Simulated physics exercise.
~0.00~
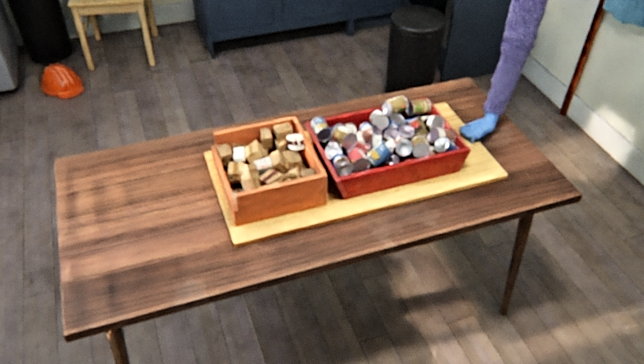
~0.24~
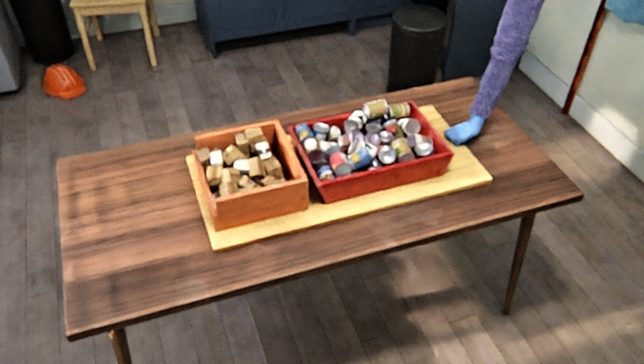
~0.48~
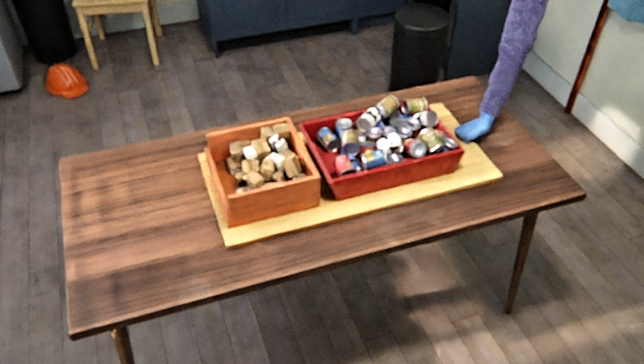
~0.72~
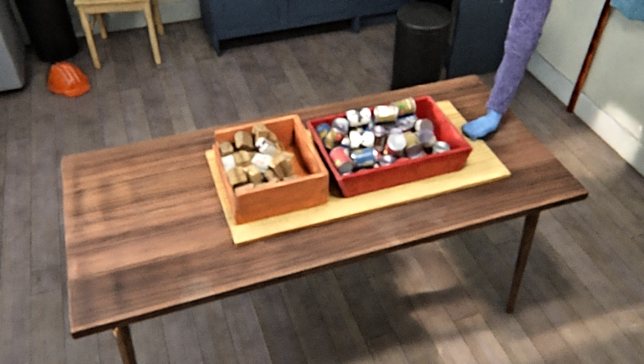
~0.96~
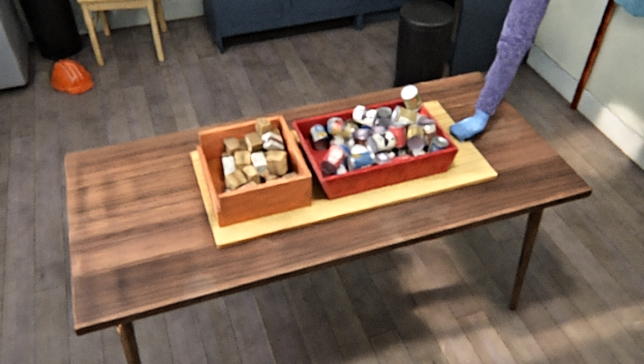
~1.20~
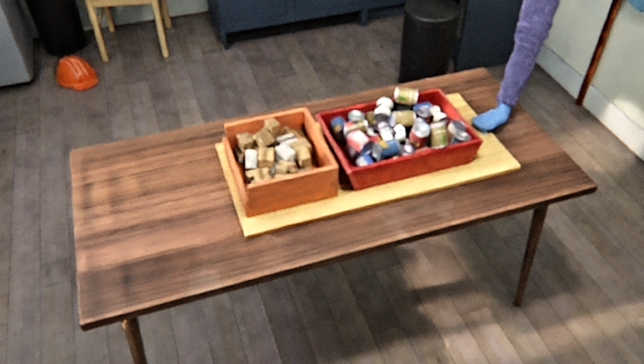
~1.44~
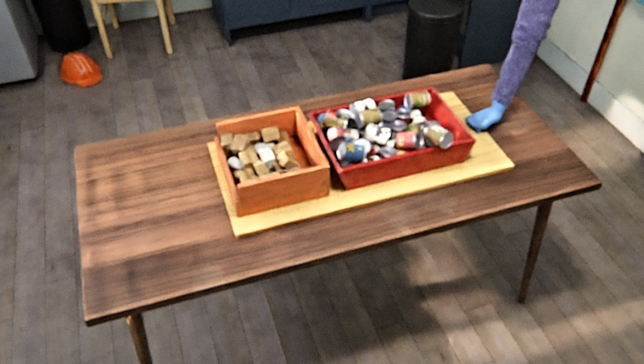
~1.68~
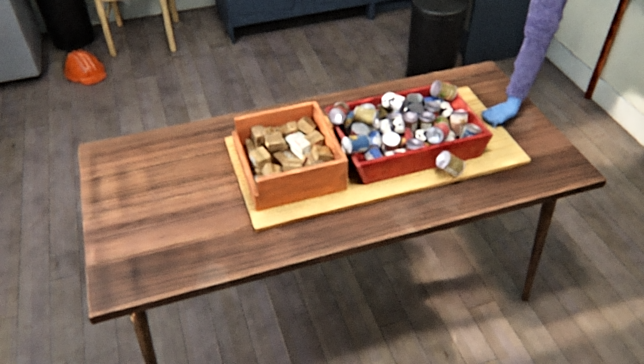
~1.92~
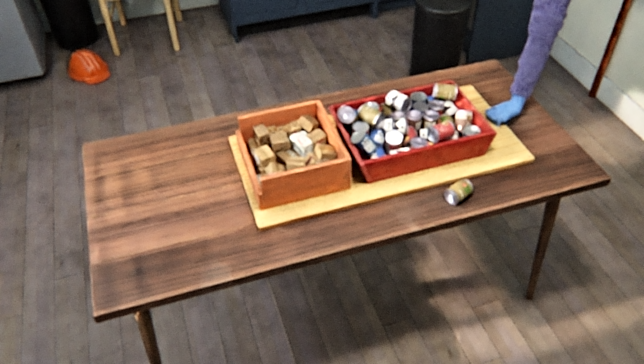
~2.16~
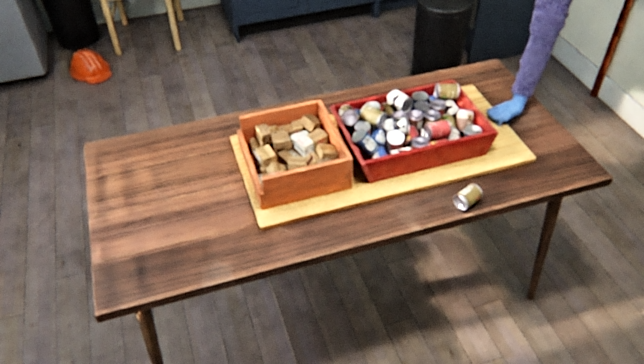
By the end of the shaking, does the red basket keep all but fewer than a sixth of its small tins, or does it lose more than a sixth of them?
It keeps nearly all of them and loses fewer than a sixth. Only one tin ends up outside, lying on the table in front of the board.
